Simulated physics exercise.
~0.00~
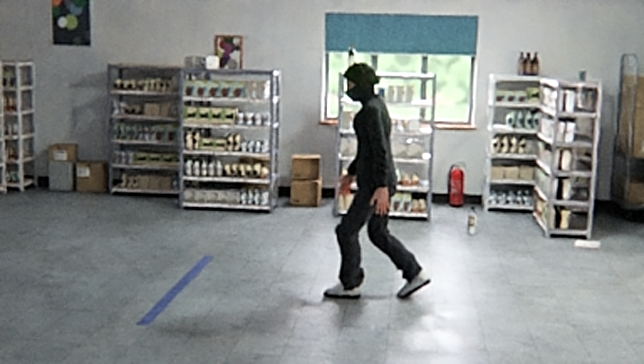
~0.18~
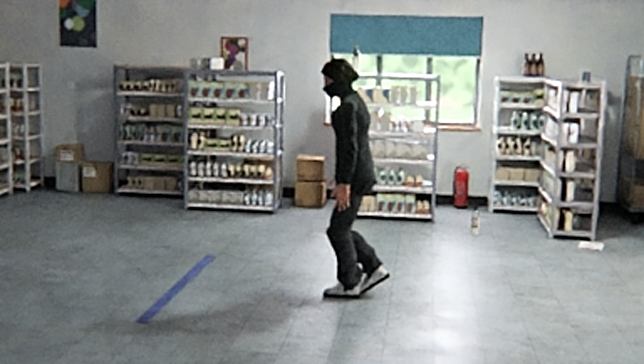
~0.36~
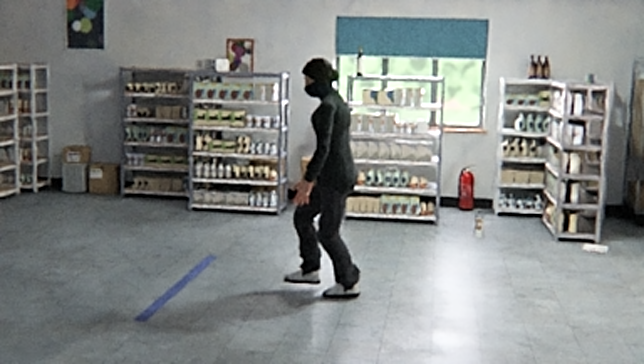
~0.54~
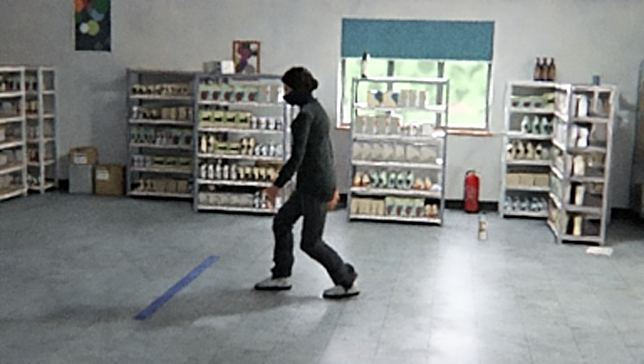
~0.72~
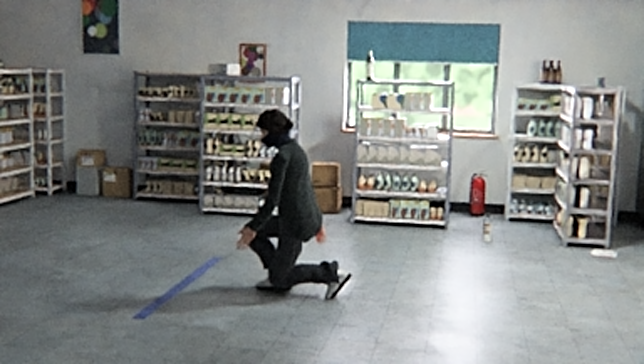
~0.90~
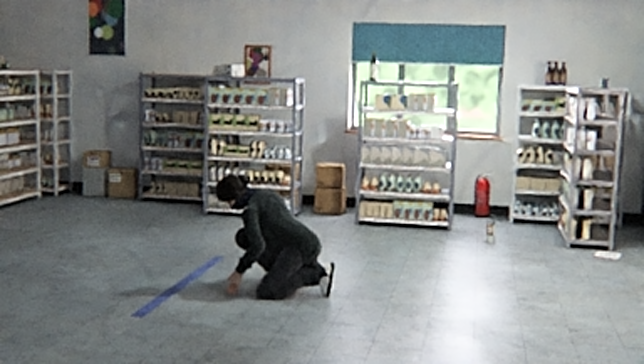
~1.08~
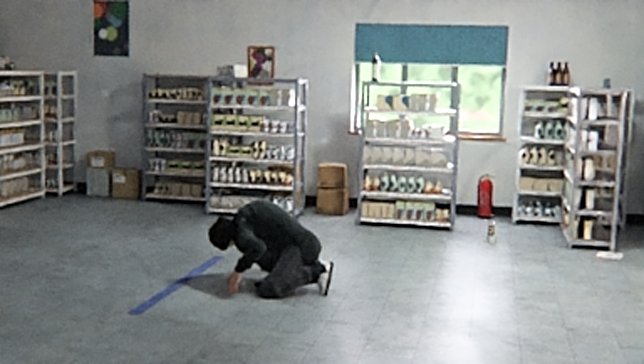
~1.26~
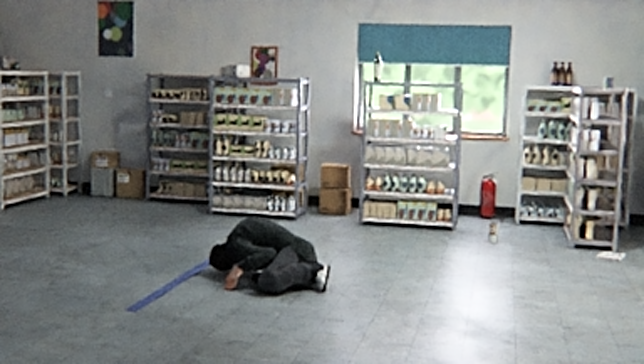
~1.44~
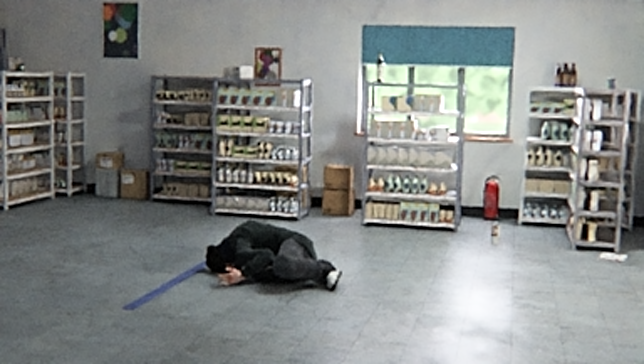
A person in dark clothing and a black head covering walks left across a grey tiled floor towards a diagonal blue strip, seen from a slightly raised view that drifts gently sideways. Shelves of bottles and jars line the pale back wall, with a teal blind over a window and a red fire extinguisher to the right. The person slows, bends the knees and sinks to a kneel, then folds forward with hands reaching to the floor. The body slumps down and ends lying curled on its side, head beside the strip but not past it.
